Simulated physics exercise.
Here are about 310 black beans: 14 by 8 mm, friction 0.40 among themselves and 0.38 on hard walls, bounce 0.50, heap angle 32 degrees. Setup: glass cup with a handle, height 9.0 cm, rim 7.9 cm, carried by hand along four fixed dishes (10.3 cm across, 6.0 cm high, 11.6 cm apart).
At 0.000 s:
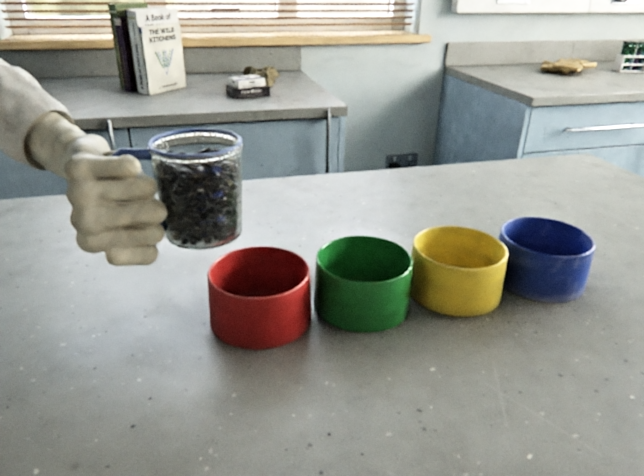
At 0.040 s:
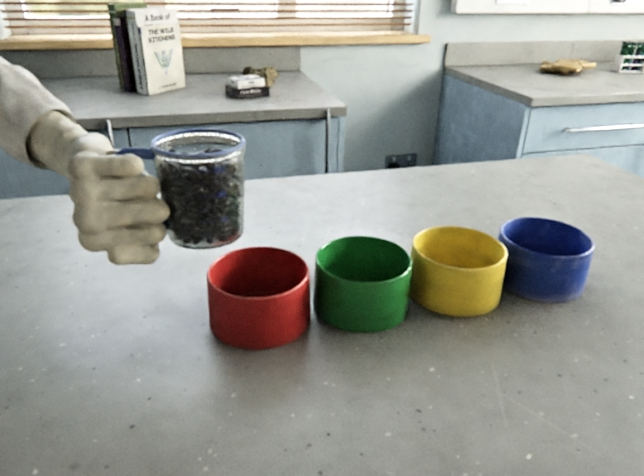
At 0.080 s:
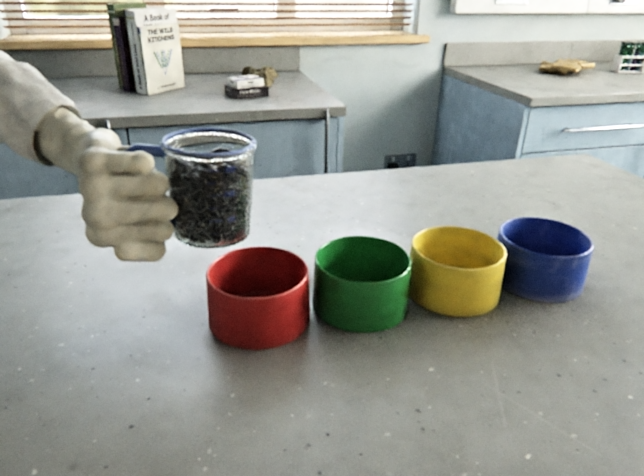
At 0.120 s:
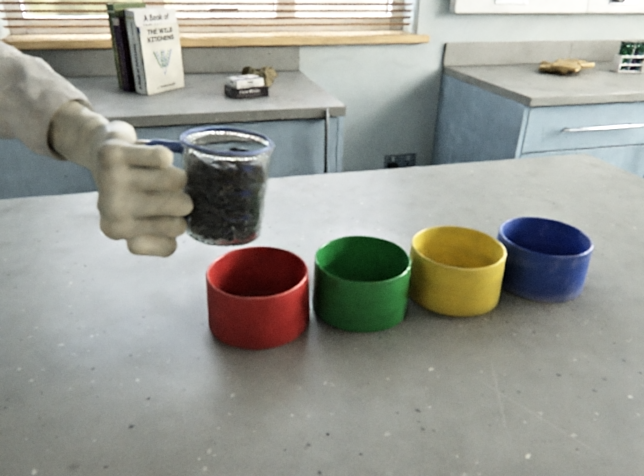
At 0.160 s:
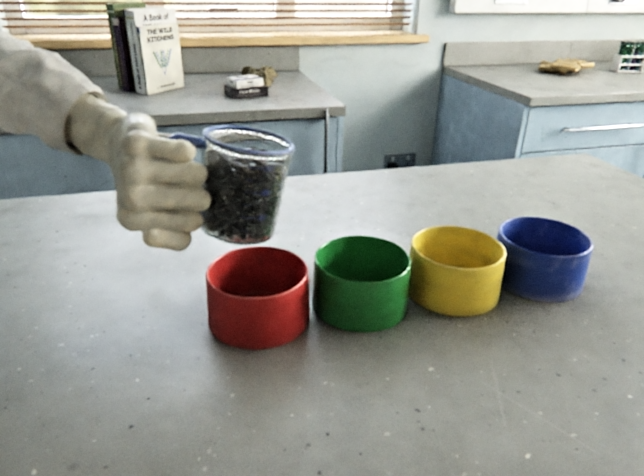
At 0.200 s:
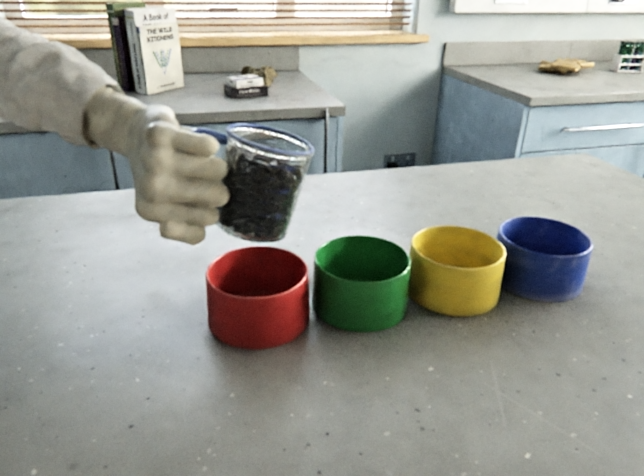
A pale hand moves a glass cup of dark pieces right, tilting it slightly.
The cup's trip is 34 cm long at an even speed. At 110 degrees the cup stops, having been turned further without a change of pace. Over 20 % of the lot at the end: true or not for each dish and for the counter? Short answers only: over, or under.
Red under. Blue over. Green under. Yellow under. Counter under.
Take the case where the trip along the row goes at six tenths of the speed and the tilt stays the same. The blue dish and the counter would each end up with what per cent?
Shares - blue 70, counter 10.
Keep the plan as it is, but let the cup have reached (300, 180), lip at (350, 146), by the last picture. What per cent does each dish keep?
Per cent kept: Red 0, blue 90, green 0, yellow 0.
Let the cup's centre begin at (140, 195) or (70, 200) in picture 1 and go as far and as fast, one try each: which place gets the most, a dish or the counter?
Largest amount - try one: Blue, try two: Yellow.
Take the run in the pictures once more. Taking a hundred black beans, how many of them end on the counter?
The answer is roughly 5 per cent.
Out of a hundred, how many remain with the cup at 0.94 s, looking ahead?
I reckon around 85 per cent.
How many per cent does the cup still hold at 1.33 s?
Around 35 in a hundred.
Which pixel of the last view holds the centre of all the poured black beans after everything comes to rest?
Somewhere around (541, 259) in the final frame.
After 0.64 s, tilt 60 degrees; cup holds 100 %.
After 0.94 s, tilt 91 degrees; cup holds 85 %, blue 5 %.
After 1.33 s, tilt 110 degrees; cup holds 35 %, blue 55 %.
In the end, at 2.5 s, red 0 %, blue 95 %, green 0 %, yellow 0 %, counter 5 %.
